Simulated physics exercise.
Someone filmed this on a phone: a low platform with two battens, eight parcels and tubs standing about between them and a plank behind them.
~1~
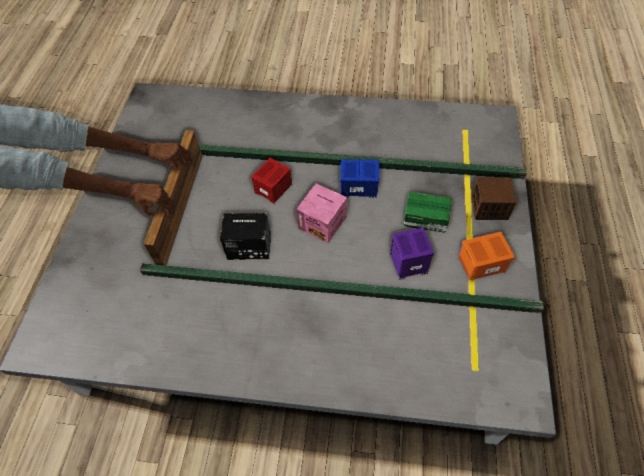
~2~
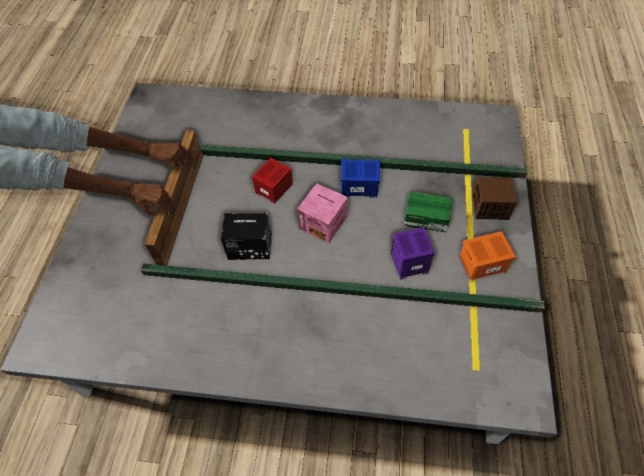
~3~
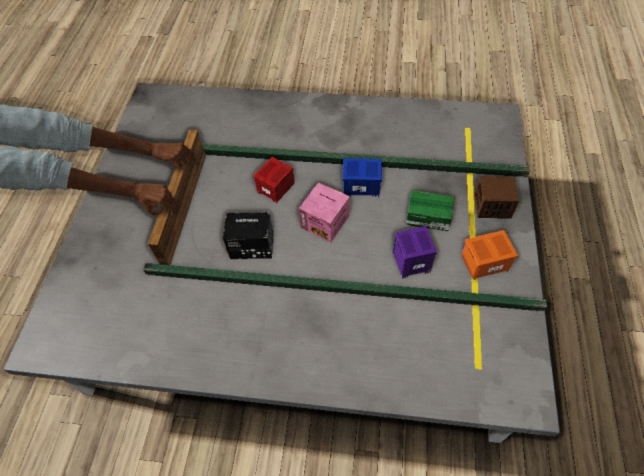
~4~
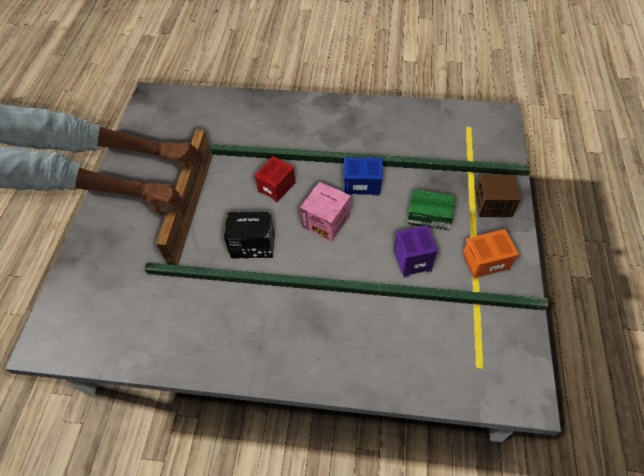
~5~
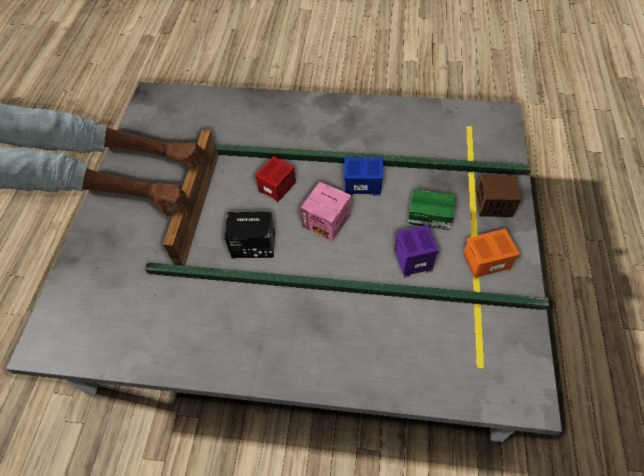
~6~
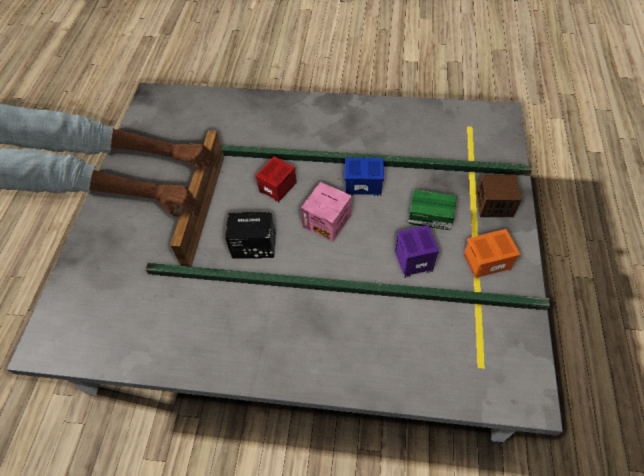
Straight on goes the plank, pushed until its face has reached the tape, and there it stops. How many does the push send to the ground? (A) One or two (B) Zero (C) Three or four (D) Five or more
One or two (A).
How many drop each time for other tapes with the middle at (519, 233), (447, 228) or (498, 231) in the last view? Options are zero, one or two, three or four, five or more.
In the order of the places given: Five or more; 1 or 2; 5 or more.
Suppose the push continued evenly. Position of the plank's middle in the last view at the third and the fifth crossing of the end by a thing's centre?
Its middle is around (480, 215) and later (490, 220).
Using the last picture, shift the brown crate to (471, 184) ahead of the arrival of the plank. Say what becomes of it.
Placed like that, it leaves the surface.
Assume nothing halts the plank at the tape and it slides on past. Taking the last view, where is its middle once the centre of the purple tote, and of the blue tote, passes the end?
(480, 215) and then (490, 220), give or take.
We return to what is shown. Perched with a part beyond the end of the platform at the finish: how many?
That'd be 3.
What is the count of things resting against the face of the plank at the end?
The answer is 3.
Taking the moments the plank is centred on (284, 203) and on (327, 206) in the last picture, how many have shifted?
At first I count 2, and then 4.
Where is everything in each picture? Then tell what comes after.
The first picture shows brown crate (493, 199); orange tote (485, 257); green parcel (427, 212); plank (176, 196); tape (470, 232).
The second picture shows orange tote (486, 257); purple tote (412, 254).
The third picture shows green parcel (430, 211); blue tote (362, 178).
The fourth picture shows brown crate (497, 196); plank (187, 195).
The fifth picture shows orange tote (490, 254); black box (251, 235).
The sixth picture shows brown crate (498, 196); orange tote (490, 254); green parcel (432, 210); plank (200, 197); tape (475, 230).
Early on, none off yet; brown crate at rest near (498, 196); orange tote at rest near (490, 254); green parcel at rest near (432, 210).
A while later, none off yet; brown crate at rest near (498, 196); orange tote at rest near (490, 254); green parcel travelled a little near (439, 209).
Finally, the number that fall off is one or two; lost, orange tote and brown crate.
